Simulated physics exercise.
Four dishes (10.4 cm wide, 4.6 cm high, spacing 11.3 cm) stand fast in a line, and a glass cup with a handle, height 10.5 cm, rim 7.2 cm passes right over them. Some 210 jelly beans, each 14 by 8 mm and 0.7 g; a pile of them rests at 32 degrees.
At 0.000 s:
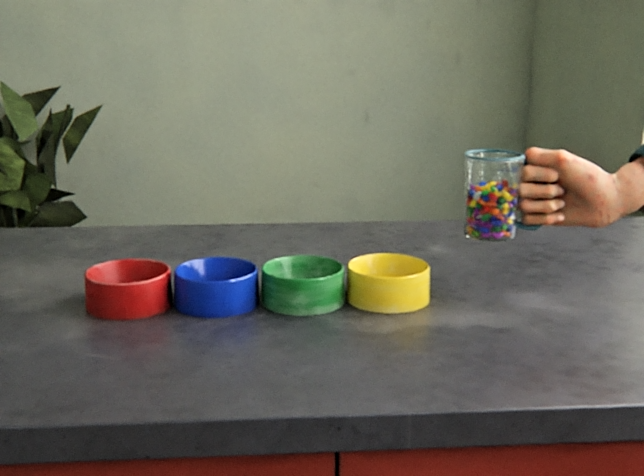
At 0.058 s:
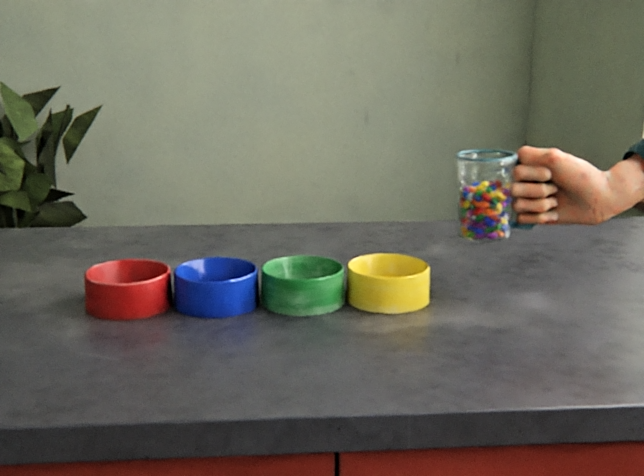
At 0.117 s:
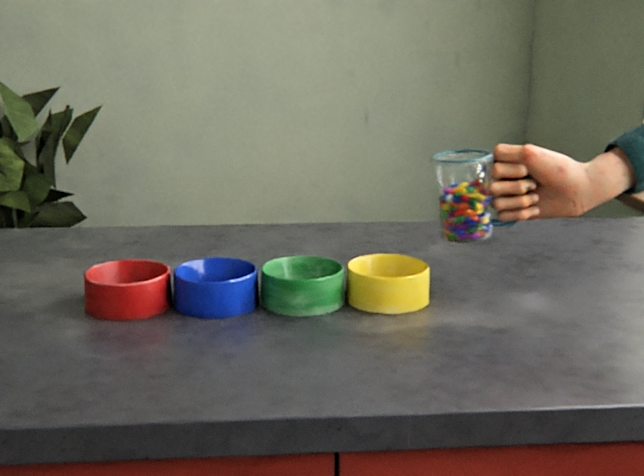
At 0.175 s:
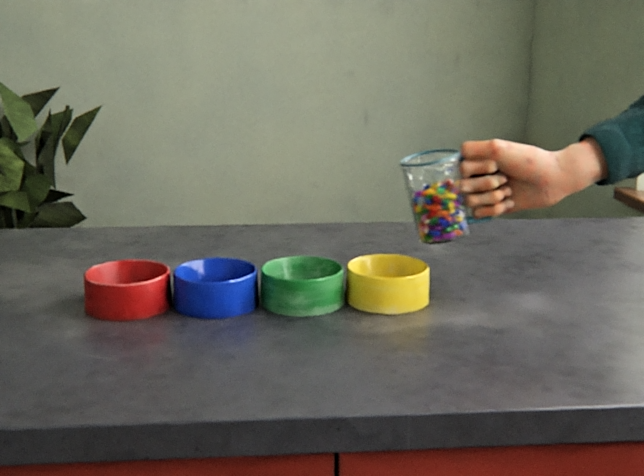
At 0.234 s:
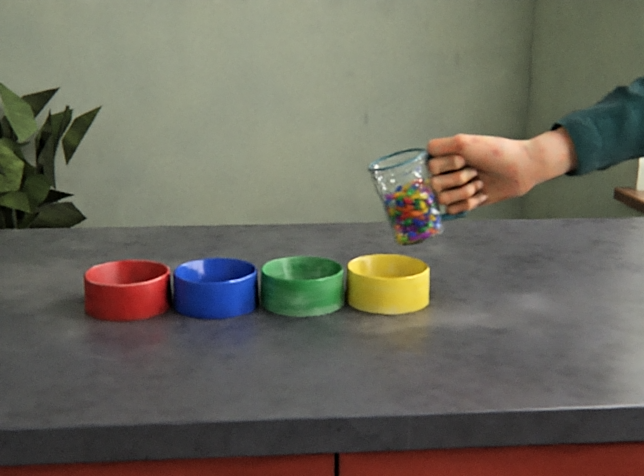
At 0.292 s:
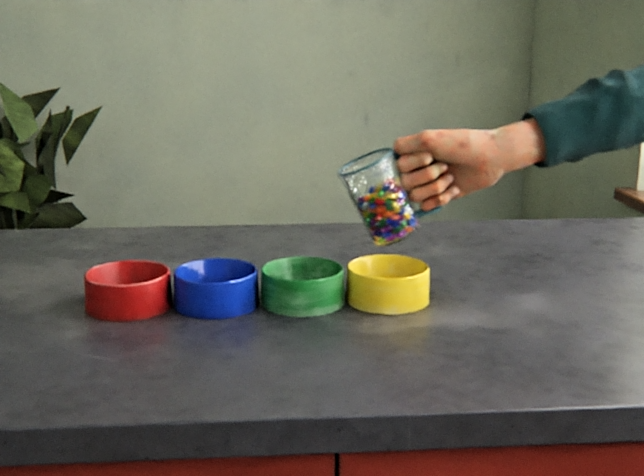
We see a hand holding a clear cup of colourful small pieces on the right, moving it left above a grey counter and gradually tilting it leftward over a row of red, blue, green and yellow dishes.
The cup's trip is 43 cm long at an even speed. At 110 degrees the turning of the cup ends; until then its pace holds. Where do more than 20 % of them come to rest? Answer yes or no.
Red dish: Yes; blue dish: No; green dish: No; yellow dish: No; on the counter: No.
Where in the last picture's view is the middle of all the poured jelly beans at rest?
At about (117, 293).
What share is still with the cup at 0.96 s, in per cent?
About 90 per cent.
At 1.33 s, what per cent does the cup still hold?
Roughly 70 per cent.
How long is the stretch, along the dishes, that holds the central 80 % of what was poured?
Some 6 cm.
After 0.69 s, tilt 66 degrees; cup holds 100 %.
After 0.96 s, tilt 94 degrees; cup holds 90 %, red 5 %.
Then, at 1.33 s, tilt 110 degrees; cup holds 70 %, red 25 %.
By 2.9 s all is still; red 95 %, blue 0 %, green 0 %, yellow 0 %, counter 5 %.
